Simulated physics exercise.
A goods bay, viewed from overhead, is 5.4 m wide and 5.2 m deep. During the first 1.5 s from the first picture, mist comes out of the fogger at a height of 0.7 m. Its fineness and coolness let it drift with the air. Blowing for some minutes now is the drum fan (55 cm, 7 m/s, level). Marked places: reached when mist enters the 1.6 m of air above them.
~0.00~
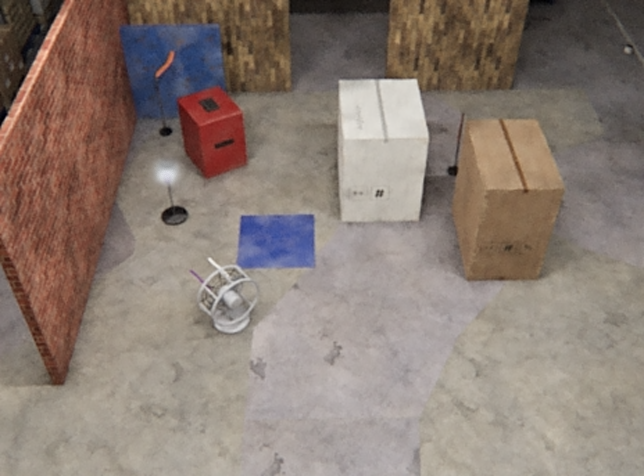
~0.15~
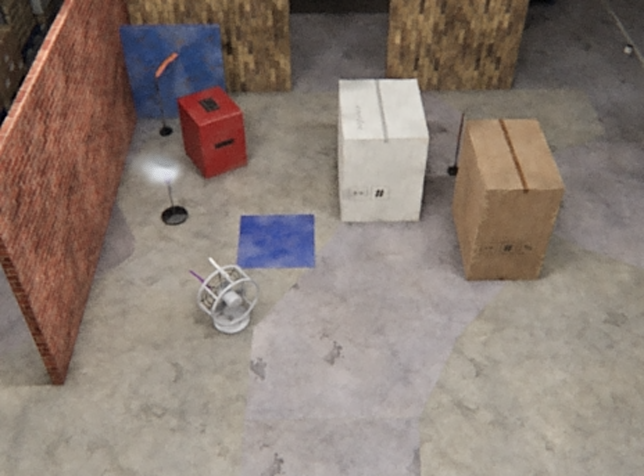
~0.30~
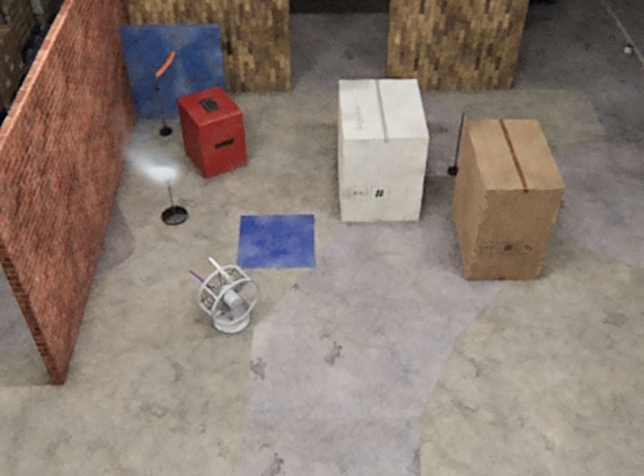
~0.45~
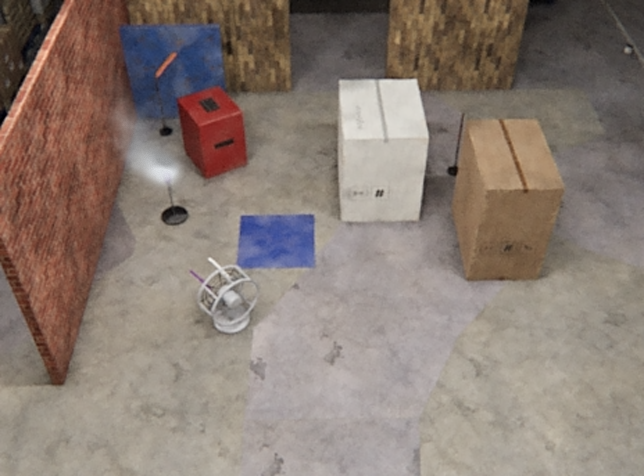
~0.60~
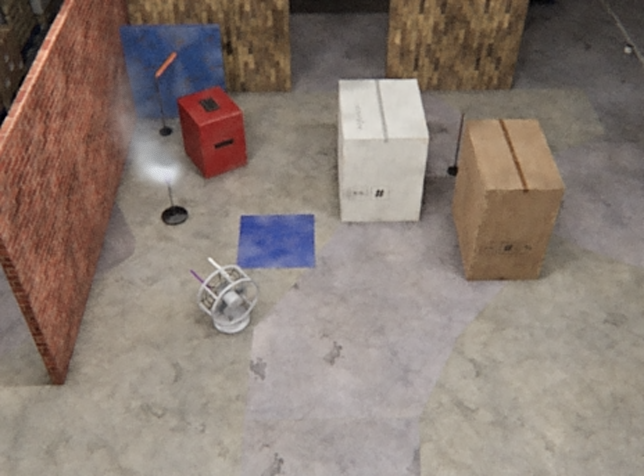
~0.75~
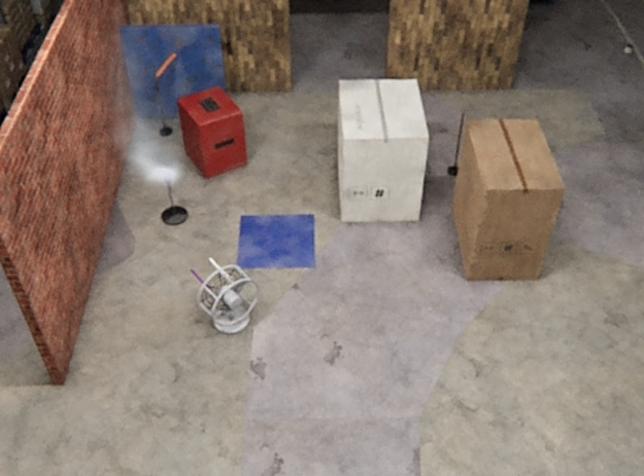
A concrete-floored goods bay is seen from overhead, with a leaning brick wall at the left and wood-patterned screens at the back. A white carton and a brown one stand right of centre, a red box, blue panel and orange ribbon at upper left, and a caged white fan below a blue floor square. Pale mist rises from a small stand, spreading up and slightly left while the ribbon flutters slightly.
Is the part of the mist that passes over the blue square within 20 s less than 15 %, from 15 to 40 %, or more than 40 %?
The share reaching it is less than 15 %.
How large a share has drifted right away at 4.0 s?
Estimate: Close to 40 %.
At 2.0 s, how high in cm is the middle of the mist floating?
140 cm.
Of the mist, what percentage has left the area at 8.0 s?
About 80 per cent.
By 2.0 s, 6 % is gone from the area; 0 % has passed over the blue square, and the middle of the rest is near (163, 32).
By 4.0 s, 41 % is gone from the area; 0 % has passed over the blue square.
By 8.0 s, 83 % is gone from the area; 0 % has passed over the blue square, and the middle of the rest is near (460, 22).
By 20.0 s, 99 % is gone from the area; 0 % has passed over the blue square.
